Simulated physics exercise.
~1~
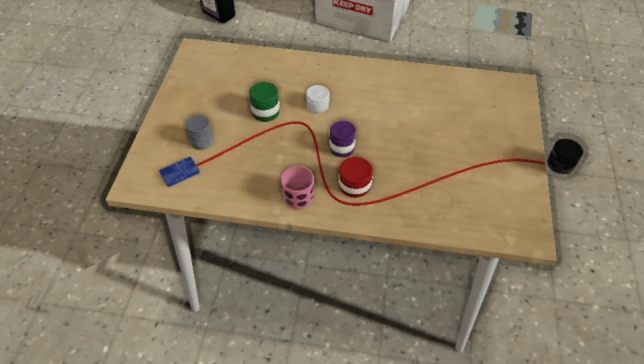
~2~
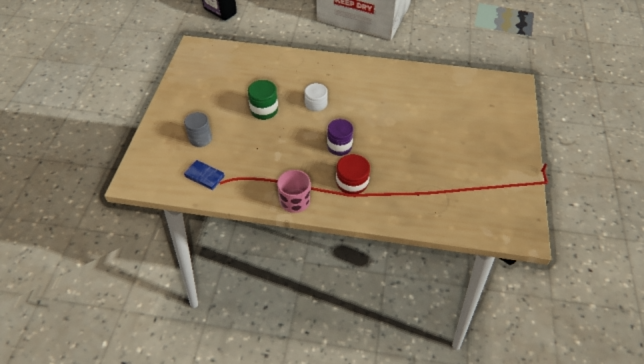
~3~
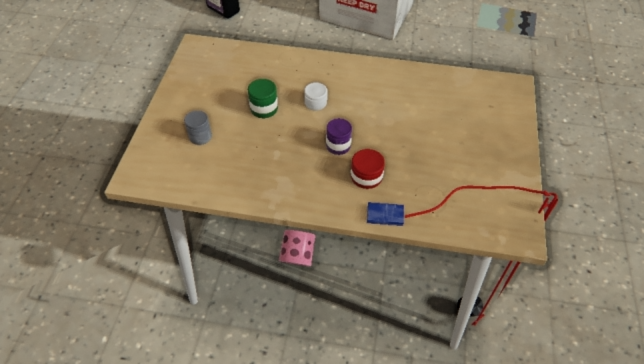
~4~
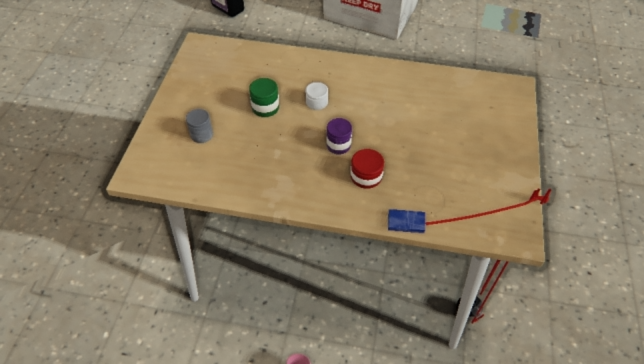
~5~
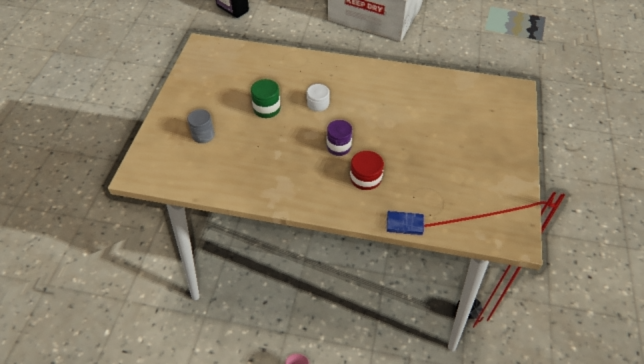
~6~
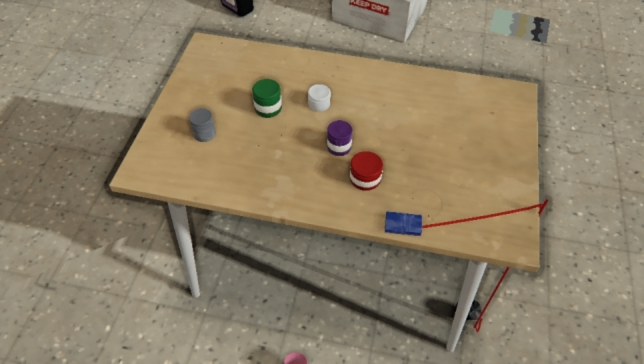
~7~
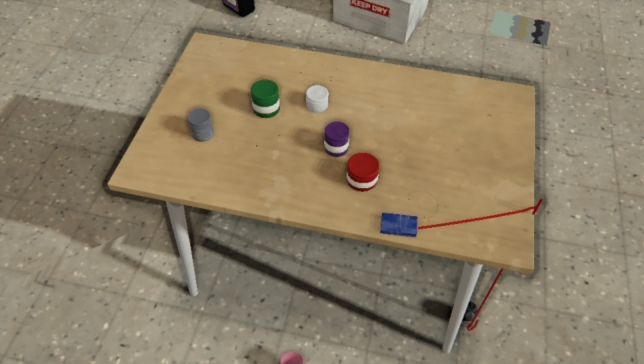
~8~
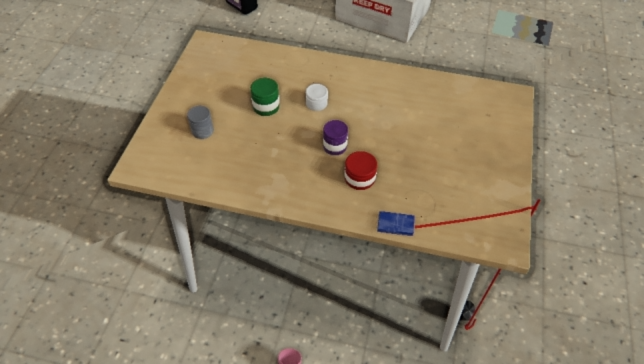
Wooden table with falling black speaker dragging blue phone rightward by red cable, pink mug dropping off, red canister shifting but staying.
